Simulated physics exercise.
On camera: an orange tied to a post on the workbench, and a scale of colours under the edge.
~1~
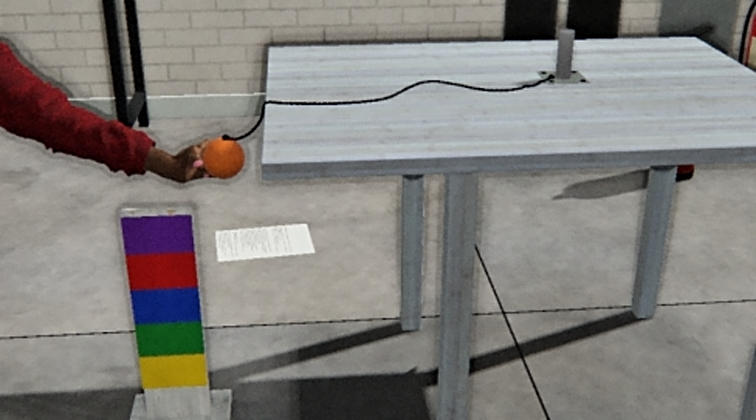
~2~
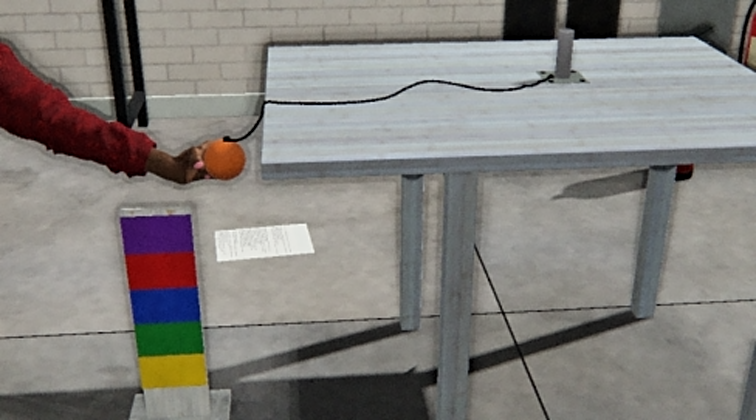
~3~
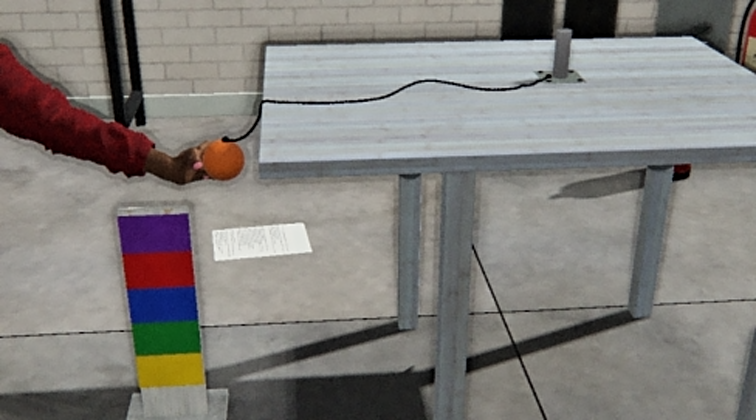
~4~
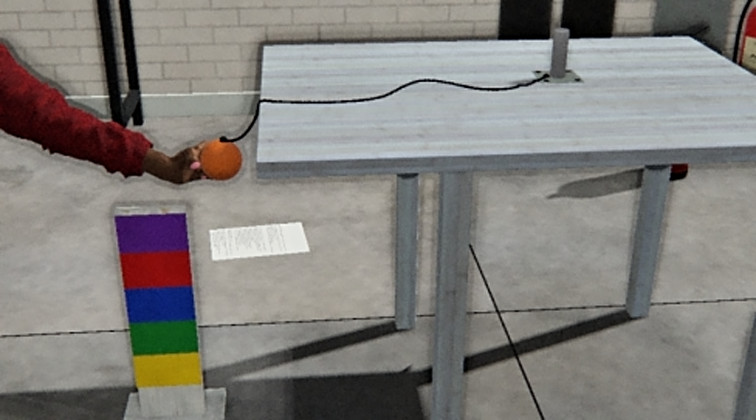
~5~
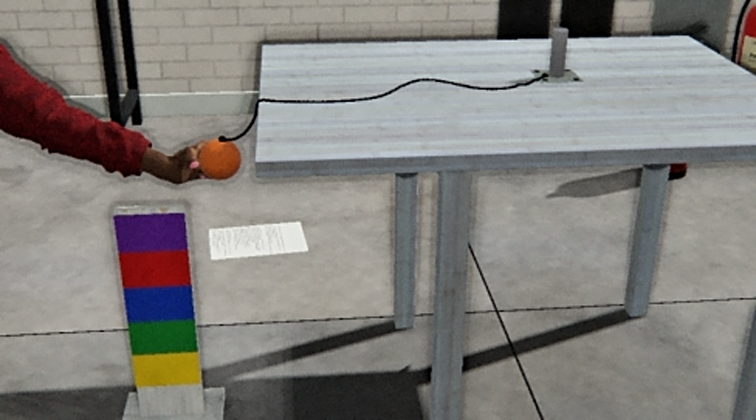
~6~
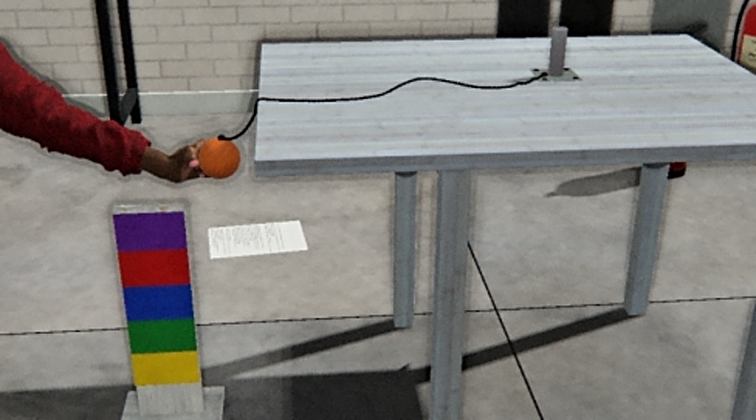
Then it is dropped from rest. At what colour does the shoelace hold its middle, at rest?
Its centre hangs level with the purple band.
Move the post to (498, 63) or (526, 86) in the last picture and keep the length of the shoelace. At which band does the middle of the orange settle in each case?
In that order: Red; red.
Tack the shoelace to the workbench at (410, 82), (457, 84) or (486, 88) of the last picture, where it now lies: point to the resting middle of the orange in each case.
Try by try, around (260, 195), (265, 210) and (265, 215).
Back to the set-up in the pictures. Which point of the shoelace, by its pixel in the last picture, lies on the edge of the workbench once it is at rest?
The one at (306, 101).
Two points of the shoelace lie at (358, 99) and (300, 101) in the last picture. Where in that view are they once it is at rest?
Near (305, 93) and (258, 111).
Early on, orange near (279, 224); level with purple.
Midway, orange near (247, 224); level with purple.
Finally, orange near (266, 224); level with purple. Its middle rests at the purple band.
